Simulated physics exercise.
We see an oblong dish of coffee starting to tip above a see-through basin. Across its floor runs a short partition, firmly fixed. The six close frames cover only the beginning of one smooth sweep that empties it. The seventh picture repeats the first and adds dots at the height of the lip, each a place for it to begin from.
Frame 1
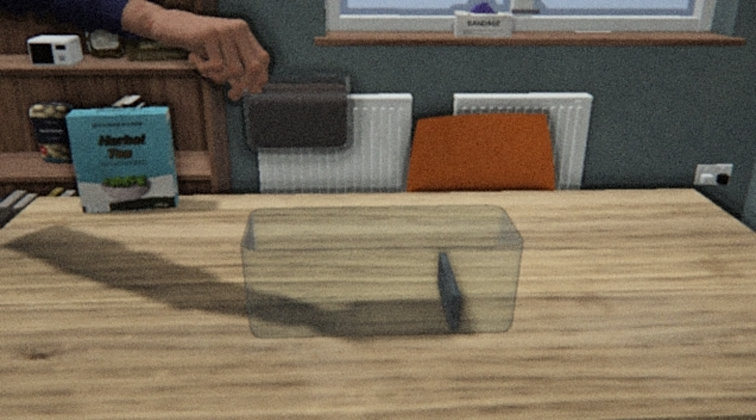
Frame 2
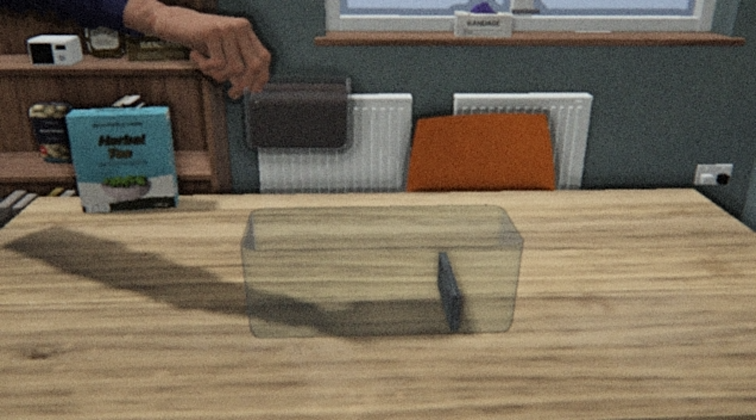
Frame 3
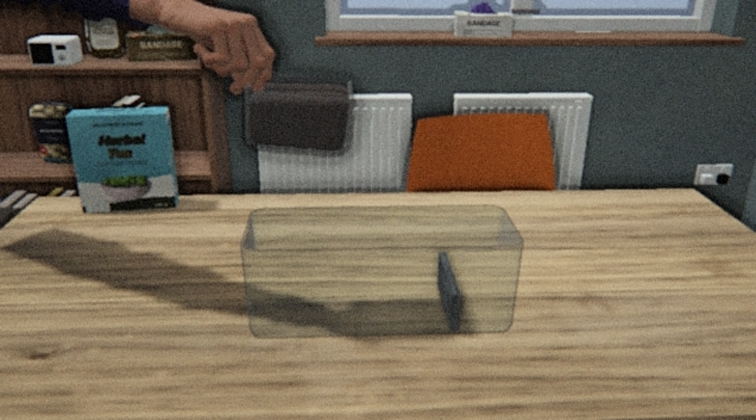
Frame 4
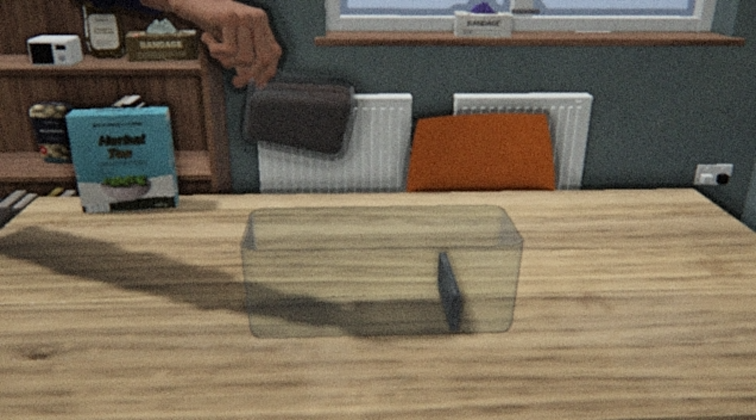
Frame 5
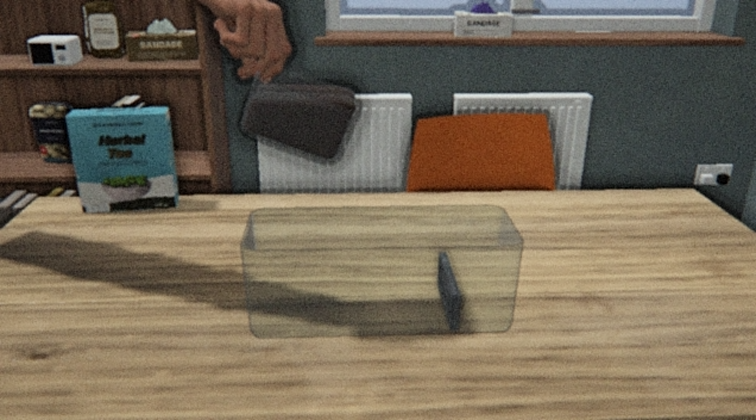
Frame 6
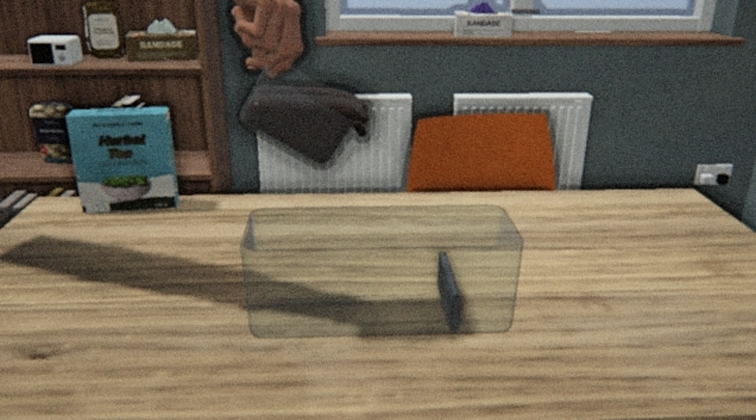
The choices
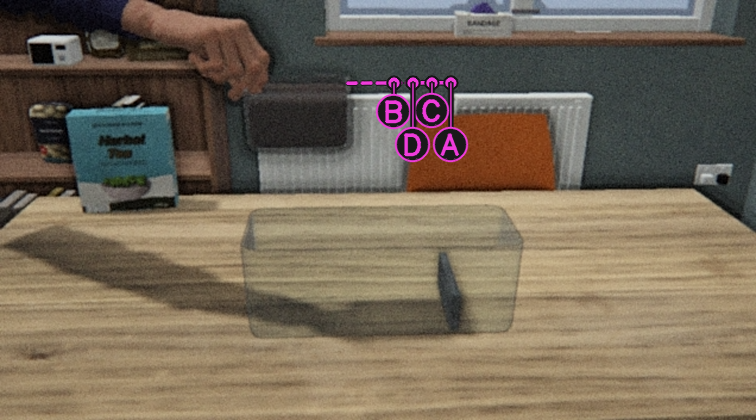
In a room with shelves, a radiator and an orange chair, a hand beside a dark oblong container moves slightly right as the container gradually tilts rightward above a clear basin with a short partition on a wooden table.
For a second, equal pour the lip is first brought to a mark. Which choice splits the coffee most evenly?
Choose B.
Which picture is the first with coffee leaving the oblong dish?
In picture 5.
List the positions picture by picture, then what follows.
Upright, lip at (347, 83); basin from (250, 334) to (512, 328); top of the wall at (449, 272); nothing has left yet.
Upright, lip at (348, 84); nothing has left yet.
Tipped about 6°, lip at (350, 88); nothing has left yet.
Tipped about 12°, lip at (352, 93); nothing has left yet.
Tipped about 21°, lip at (354, 102); coffee is over the lip, down to (354, 102).
Tipped about 32°, lip at (355, 112); coffee is over the lip, down to (362, 125).
On the marked copy, A at (450, 82); B at (393, 83); C at (431, 82); D at (413, 82).
Choosing A, about 26 % ends left of the wall and 71 % right of it; 3 % is lost outside.
Choosing B, about 54 % ends left of the wall and 44 % right of it; 3 % is lost outside.
Choosing C, about 34 % ends left of the wall and 64 % right of it.
Choosing D, about 34 % ends left of the wall and 63 % right of it; 3 % is lost outside.
